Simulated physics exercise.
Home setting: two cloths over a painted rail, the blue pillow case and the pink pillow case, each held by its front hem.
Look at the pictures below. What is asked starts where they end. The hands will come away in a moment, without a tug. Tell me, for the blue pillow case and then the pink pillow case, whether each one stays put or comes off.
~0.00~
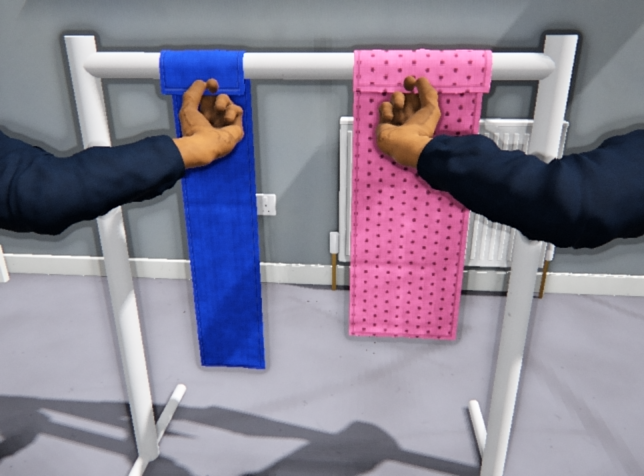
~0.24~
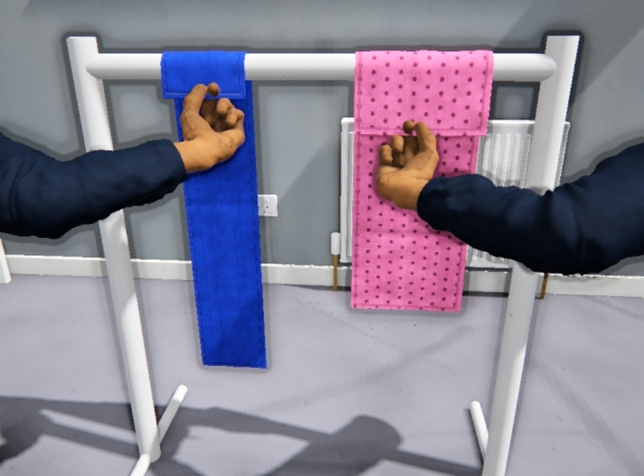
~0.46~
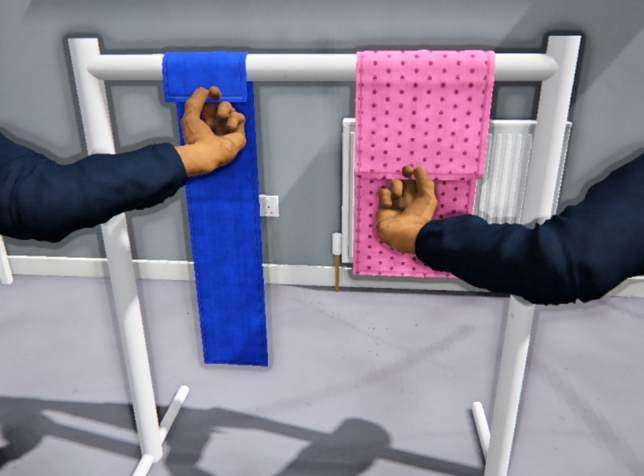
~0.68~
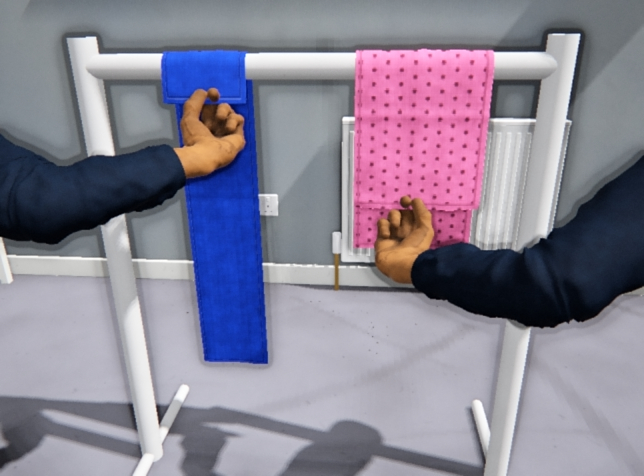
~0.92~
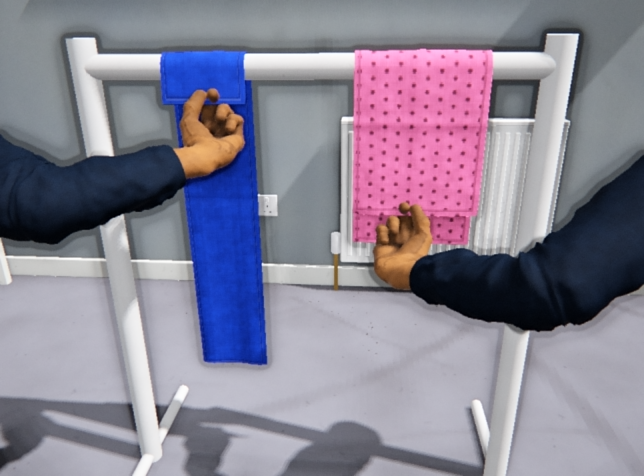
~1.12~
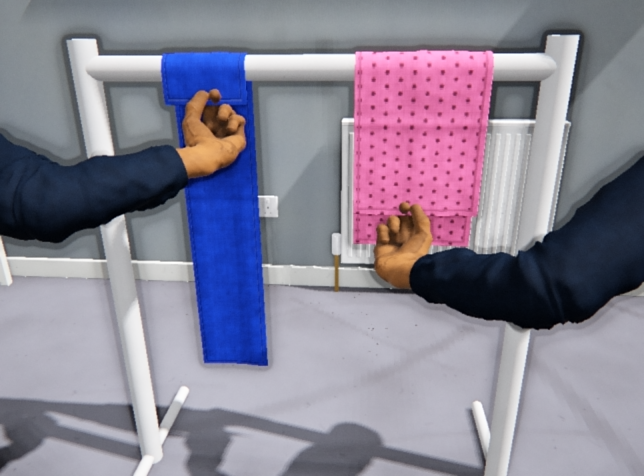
Blue pillow case: Comes off. Pink pillow case: Stays put.
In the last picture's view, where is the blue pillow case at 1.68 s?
Near (244, 438).
After 1.44 s, blue pillow case clear of the rail and dropping near (230, 286); pink pillow case still hanging.
After 1.68 s, blue pillow case in a heap on the floor near (244, 439); pink pillow case still hanging.
After 2.08 s, blue pillow case in a heap on the floor near (244, 453); pink pillow case still hanging.
At rest, blue pillow case in a heap on the floor near (244, 453); pink pillow case still hanging. The blue pillow case slips to the floor and the pink pillow case keeps its place.
